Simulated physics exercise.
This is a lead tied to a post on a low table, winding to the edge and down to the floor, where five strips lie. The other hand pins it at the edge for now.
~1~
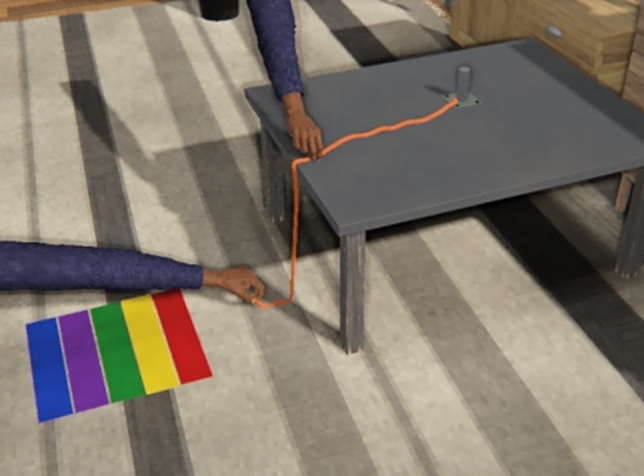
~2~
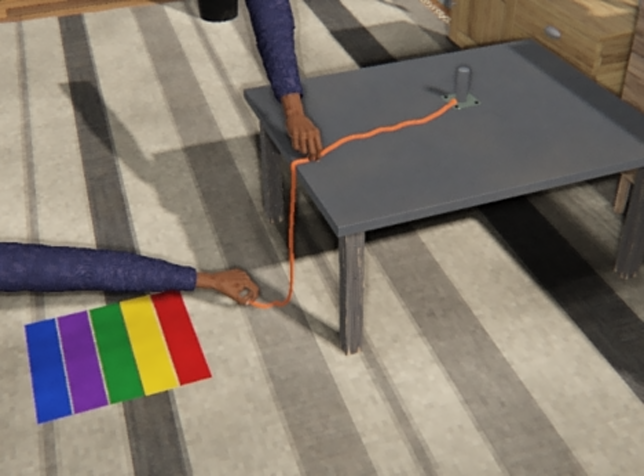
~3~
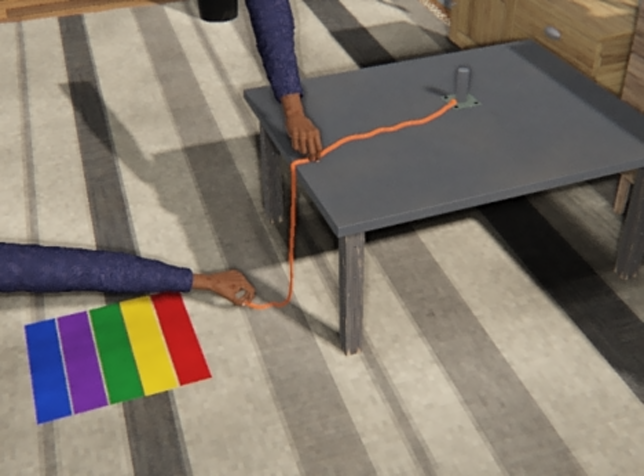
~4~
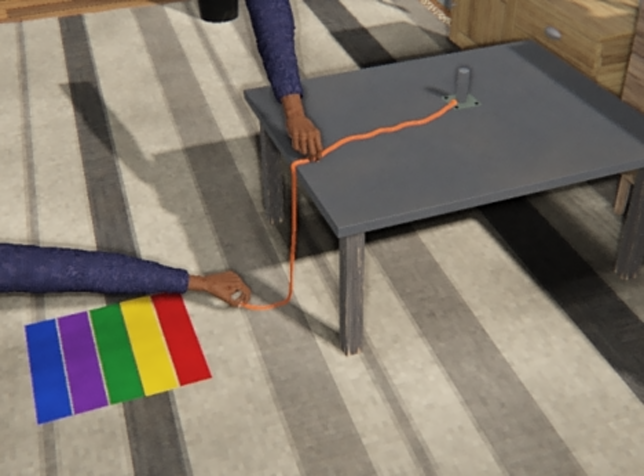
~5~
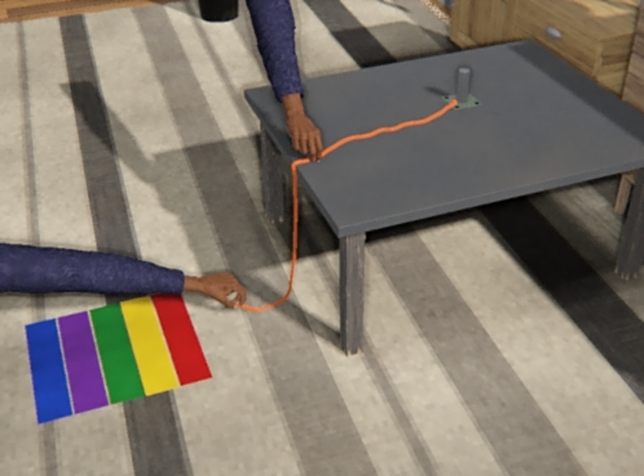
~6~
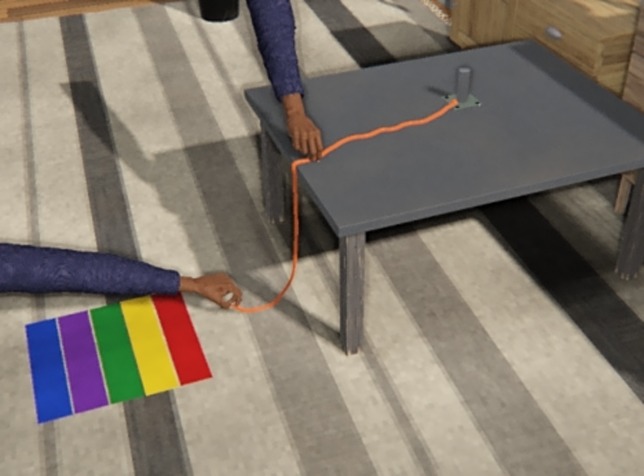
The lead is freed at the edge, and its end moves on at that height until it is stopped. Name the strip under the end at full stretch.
It gets as far as the yellow strip.
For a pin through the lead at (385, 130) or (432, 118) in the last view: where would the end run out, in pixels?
The places are (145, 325) and (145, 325).
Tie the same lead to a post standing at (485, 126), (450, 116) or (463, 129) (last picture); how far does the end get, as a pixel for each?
About (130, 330), (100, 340) and (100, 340).
Soon after, end near (206, 312); short of the strips.
Then, end near (165, 322); over red.
At full stretch, end near (141, 328); over yellow. The yellow one.
